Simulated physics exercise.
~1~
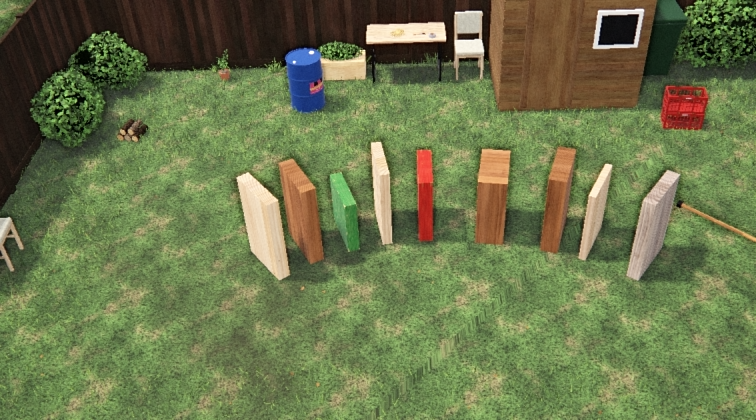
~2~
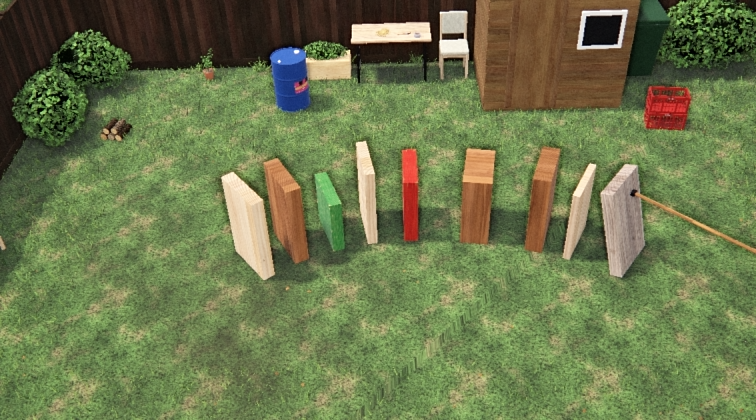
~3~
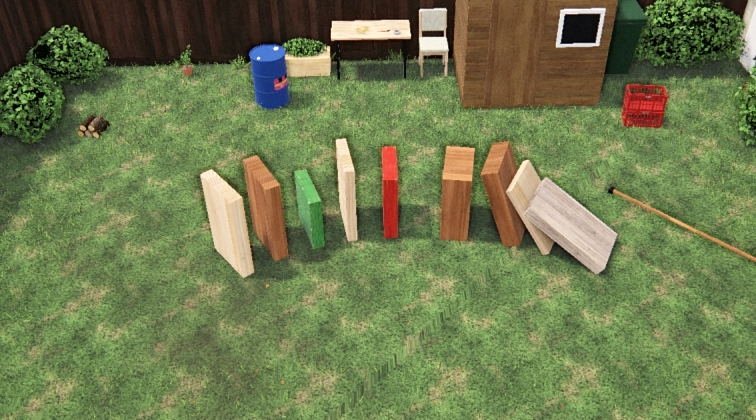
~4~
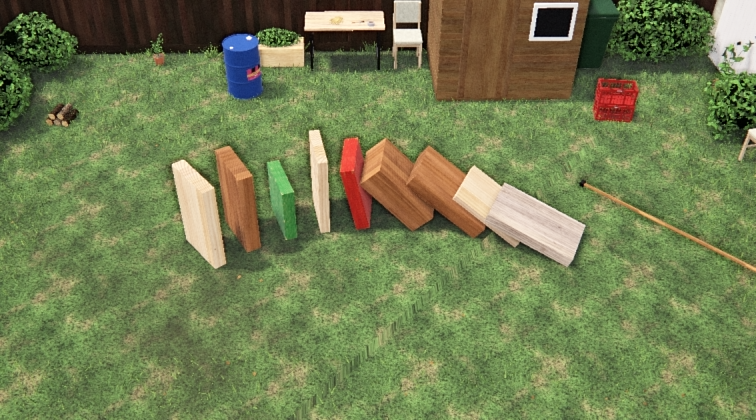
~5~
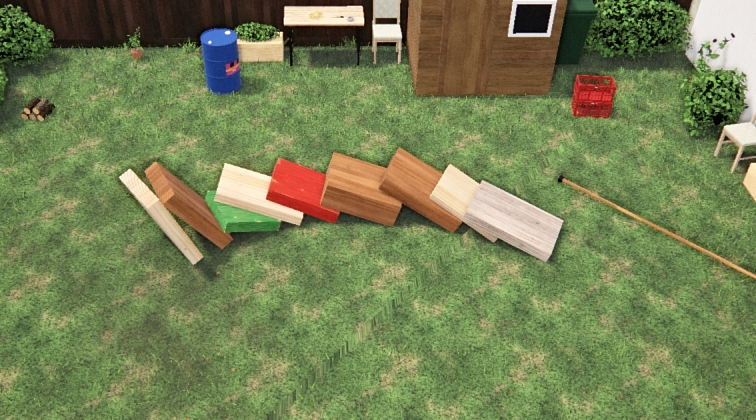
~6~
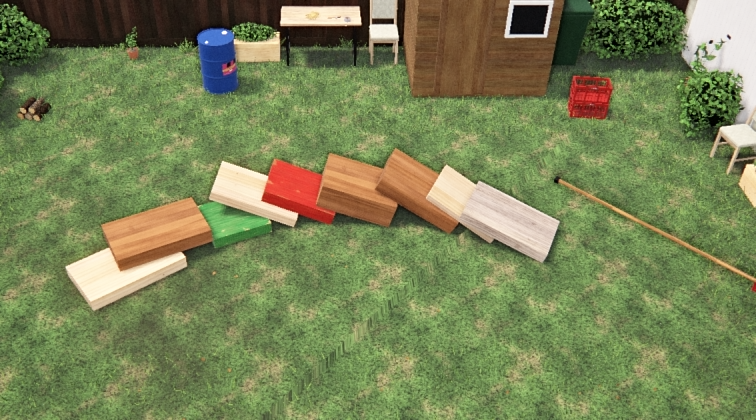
The footage shows nine upright boards in a curved row on a grassy yard as a pole tips the grey one at the right end. The boards topple leftward one after another, including the red and green ones, until all lie fallen in an overlapping line.
